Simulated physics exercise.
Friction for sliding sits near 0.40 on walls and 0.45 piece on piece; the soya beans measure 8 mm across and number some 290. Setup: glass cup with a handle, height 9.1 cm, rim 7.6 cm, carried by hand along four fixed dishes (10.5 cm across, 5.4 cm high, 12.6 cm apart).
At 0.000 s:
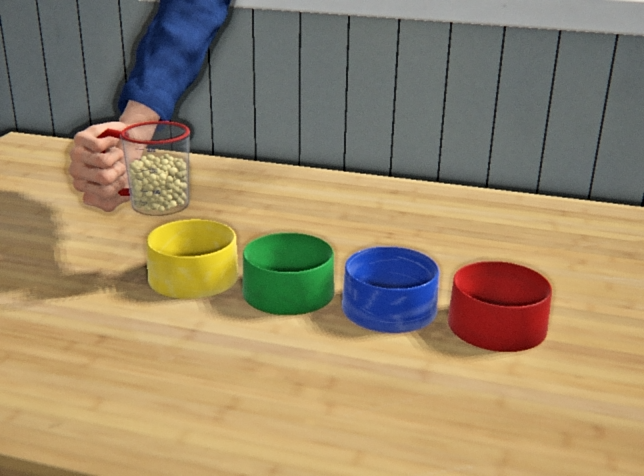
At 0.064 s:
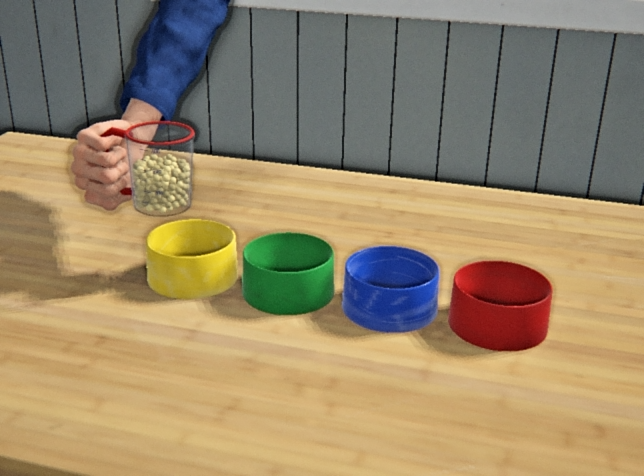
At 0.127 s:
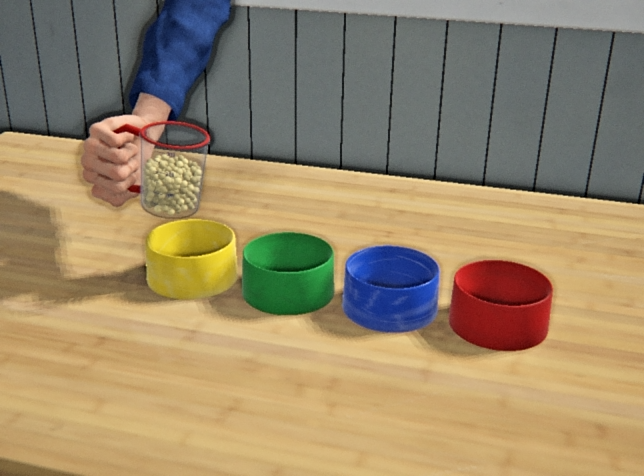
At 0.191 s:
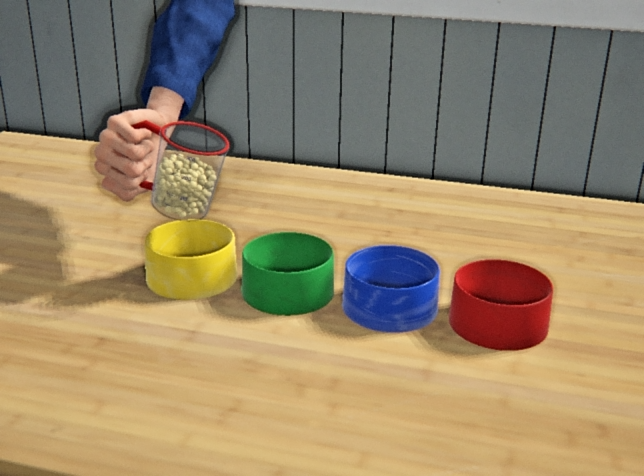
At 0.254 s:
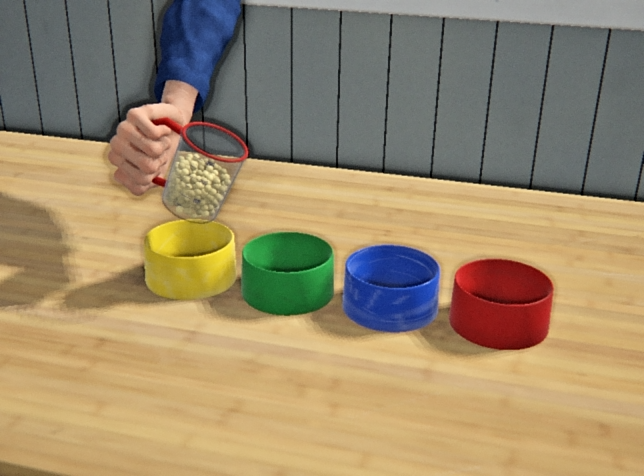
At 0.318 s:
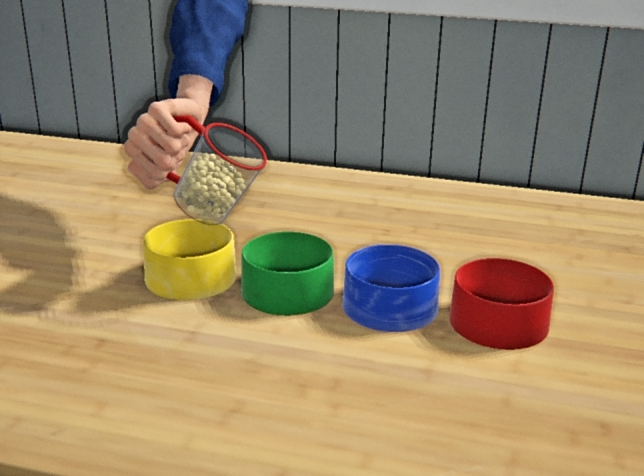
Clear cup of pale beans moving right and tilting rightward in a hand, above yellow, green, blue and red dishes.
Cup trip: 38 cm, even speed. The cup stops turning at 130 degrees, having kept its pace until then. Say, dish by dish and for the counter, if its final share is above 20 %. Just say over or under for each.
Going through them: Red dish comes out over, blue dish comes out under, green dish comes out under, yellow dish comes out under, counter comes out under.
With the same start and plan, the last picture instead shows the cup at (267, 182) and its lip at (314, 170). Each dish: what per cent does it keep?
Per cent kept: Red 90; blue 0; green 0; yellow 0.
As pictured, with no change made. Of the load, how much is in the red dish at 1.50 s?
I'd say close to 85 per cent at that point.
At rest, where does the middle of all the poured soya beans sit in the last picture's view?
Est. centre at rest: (507, 311) px.
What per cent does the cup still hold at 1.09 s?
Roughly 60 per cent, give or take.
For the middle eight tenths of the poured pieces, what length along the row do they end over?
I'd estimate close to 10 cm.
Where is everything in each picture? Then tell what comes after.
In the first picture, cup at (158, 169), tilt 0 degrees, lip at (185, 136), moved 0.0 cm; middle of the pieces at (158, 185); yellow dish at (191, 238); green dish at (288, 252); blue dish at (392, 267); red dish at (502, 284).
In the second picture, cup at (161, 169), tilt 2 degrees, lip at (190, 137), moved 0.5 cm; middle of the pieces at (161, 186).
In the third picture, cup at (173, 171), tilt 8 degrees, lip at (205, 143), moved 2.1 cm; middle of the pieces at (170, 187).
In the fourth picture, cup at (187, 173), tilt 16 degrees, lip at (225, 150), moved 4.1 cm; middle of the pieces at (183, 188).
In the fifth picture, cup at (202, 174), tilt 23 degrees, lip at (244, 158), moved 6.0 cm; middle of the pieces at (196, 189).
In the sixth picture, cup at (218, 176), tilt 31 degrees, lip at (263, 166), moved 8.0 cm; middle of the pieces at (209, 190); yellow dish at (189, 238); green dish at (288, 252); blue dish at (393, 266); red dish at (504, 281). Its pace works out near 120 degrees a second; the hand travels 31 cm a second.
After 0.78 s, tilt 87 degrees; cup holds 100 %.
After 1.09 s, tilt 124 degrees; cup holds 60 %, red 15 %, blue 5 %.
Then, at 1.50 s, tilt 130 degrees; cup holds 0 %, red 85 %, blue 5 %.
In the end, at 2.0 s, red 85 %, blue 5 %, green 0 %, yellow 0 %, counter 10 %.
